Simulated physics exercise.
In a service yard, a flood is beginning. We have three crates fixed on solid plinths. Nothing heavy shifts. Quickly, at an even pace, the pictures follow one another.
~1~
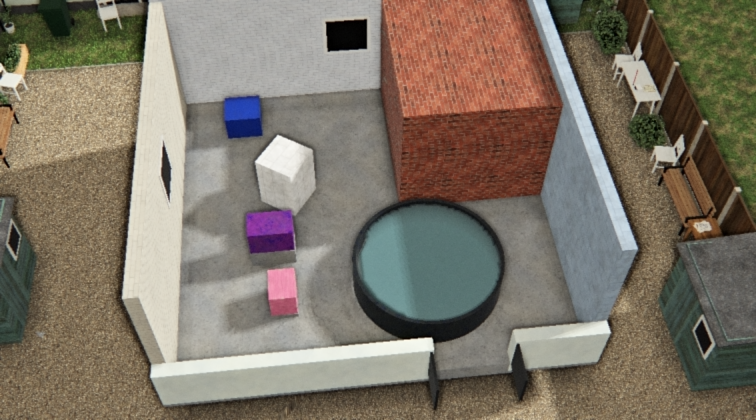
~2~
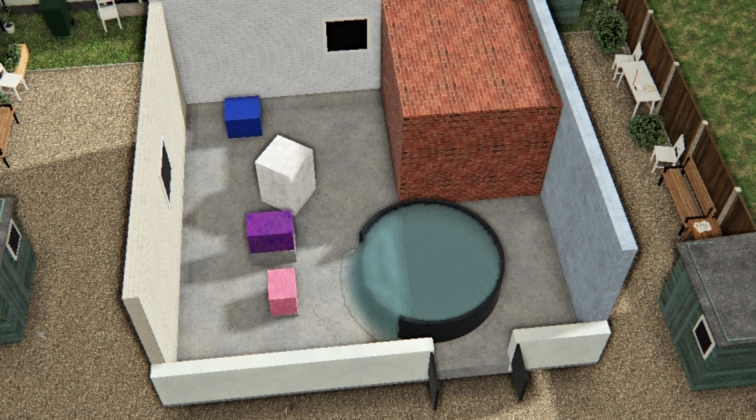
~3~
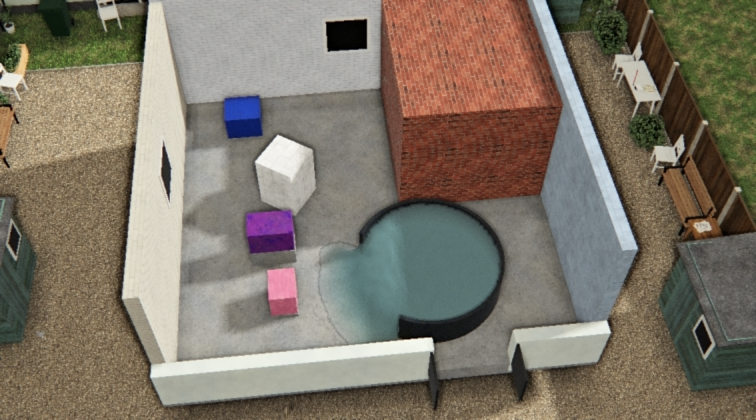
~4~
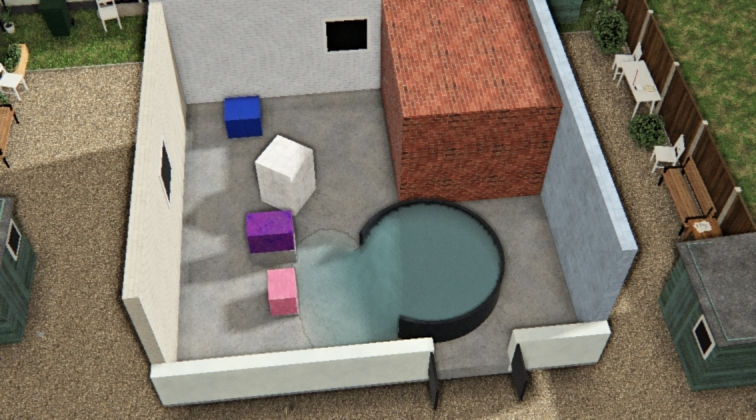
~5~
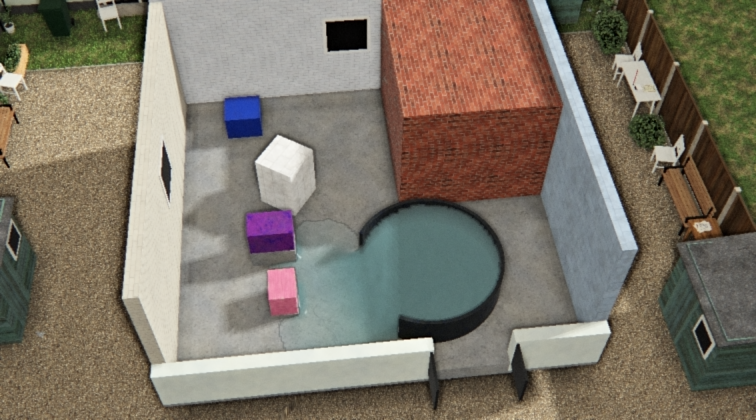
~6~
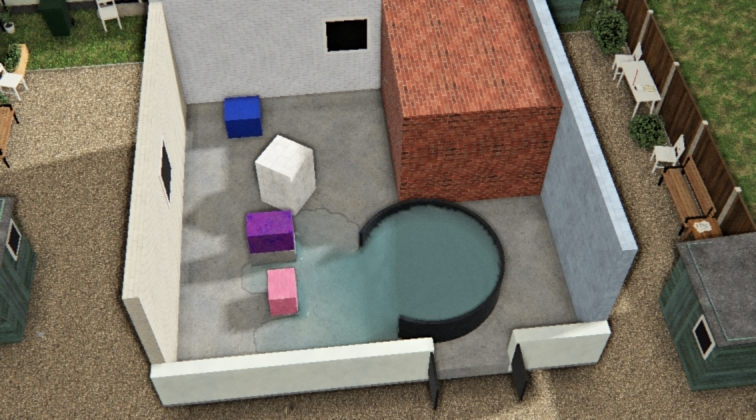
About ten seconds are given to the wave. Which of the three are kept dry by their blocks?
At the end, the blue crate will be touched, the purple crate will not be touched, the pink crate will be touched.
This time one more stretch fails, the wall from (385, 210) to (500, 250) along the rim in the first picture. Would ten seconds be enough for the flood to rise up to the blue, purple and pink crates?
Then blue crate gets flooded, purple crate is untouched and pink crate is untouched.
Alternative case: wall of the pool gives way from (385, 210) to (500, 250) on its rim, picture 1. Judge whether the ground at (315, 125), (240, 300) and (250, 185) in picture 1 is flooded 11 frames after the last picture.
One by one, they turn out drenched, not soaked and not soaked.
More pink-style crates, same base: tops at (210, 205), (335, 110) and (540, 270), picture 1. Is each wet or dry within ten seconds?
In order, the crates: One gets flooded, two gets flooded, three stays clear.
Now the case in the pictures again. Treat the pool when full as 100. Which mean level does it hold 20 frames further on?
Roughly 28 percent.
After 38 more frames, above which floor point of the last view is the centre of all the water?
Near (299, 244) in the last view.
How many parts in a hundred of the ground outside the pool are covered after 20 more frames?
Roughly 60 percent, I reckon.
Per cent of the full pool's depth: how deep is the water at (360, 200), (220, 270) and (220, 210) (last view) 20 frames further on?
In order: 4, 25, 16 %.
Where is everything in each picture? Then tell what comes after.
Still water in the pool at (428, 260), in the first frame.
The front is at a hidden place, out from the gap at (361, 293), in the second frame.
The front is at (331, 248), out from the gap at (361, 295), in the third frame.
Water pours out at (361, 295) and has run to (305, 242), in the fourth frame.
Water pours out at (361, 296) and has run to a hidden place, in the fifth frame.
Water pours out at (361, 296) and has run to a hidden place, in the sixth frame.
A moment on, water covers 30 % of the floor; the blue crate not reached, the purple crate water round its plinth, the pink crate water round its plinth.
Next, water covers 40 % of the floor; the blue crate not reached, the purple crate water round its plinth, the pink crate water round its plinth.
Then, water covers 60 % of the floor; the blue crate not reached, the purple crate water round its plinth, the pink crate water round its plinth.
Later, water covers 85 % of the floor; the blue crate water round its plinth, the purple crate water round its plinth, the pink crate water round its plinth.
In the end, water covers 95 % of the floor; the blue crate was topped, the purple crate stayed above the water, the pink crate was topped.
